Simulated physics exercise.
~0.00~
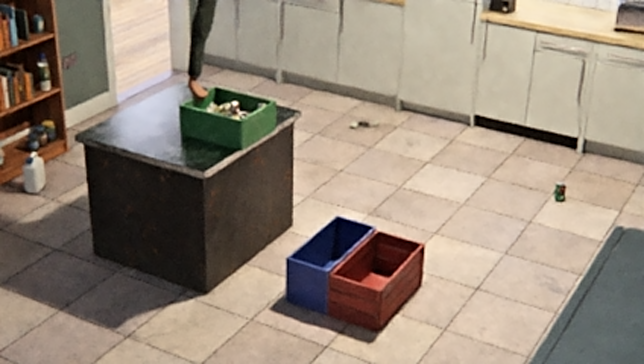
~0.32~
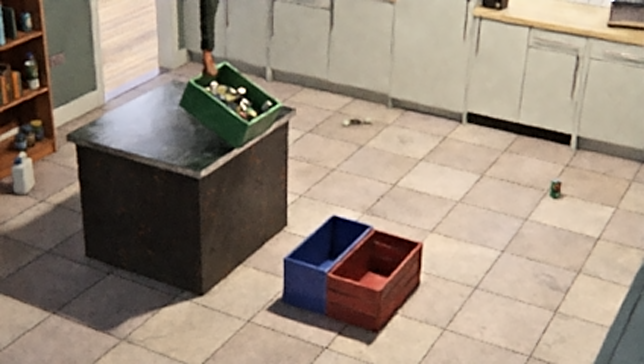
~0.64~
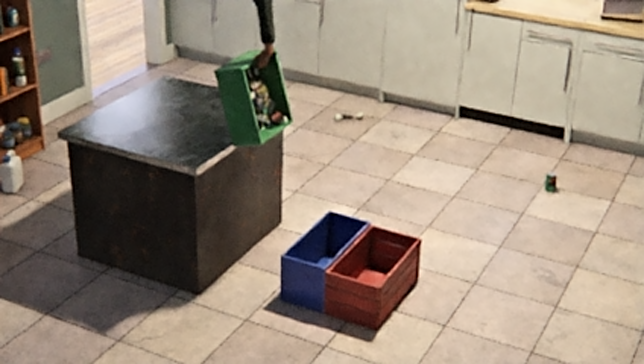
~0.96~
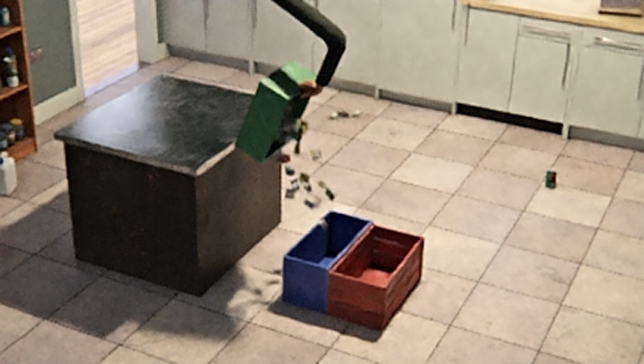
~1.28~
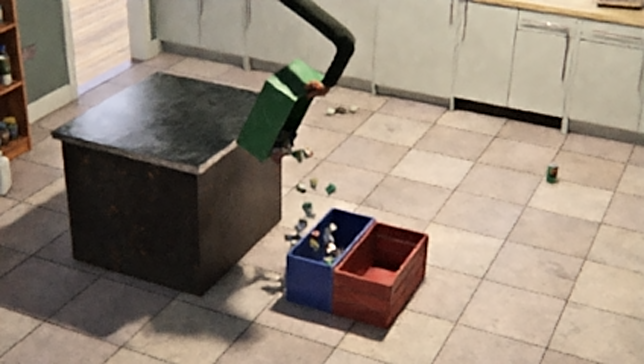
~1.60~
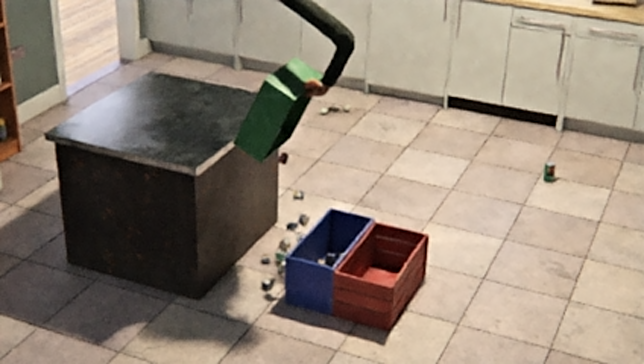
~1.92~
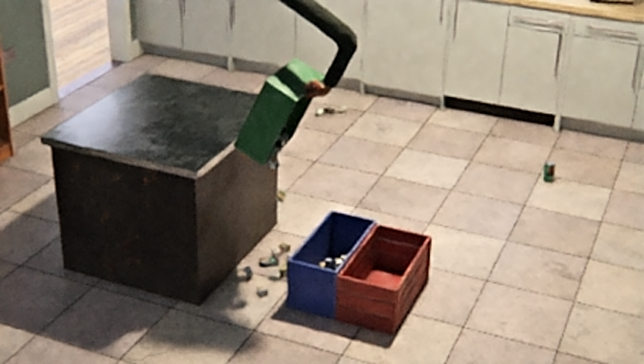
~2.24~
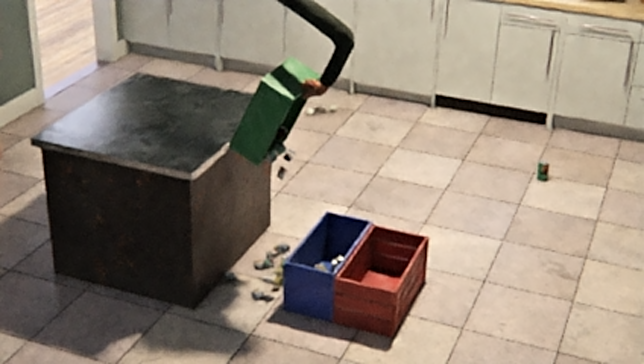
A dark green arm lifts and tips a green crate of small cartons off the edge of a dark bench, spilling them toward the bins below. Many drop into the blue bin, others scatter on the tiled floor beside it, and the red tote stays empty.
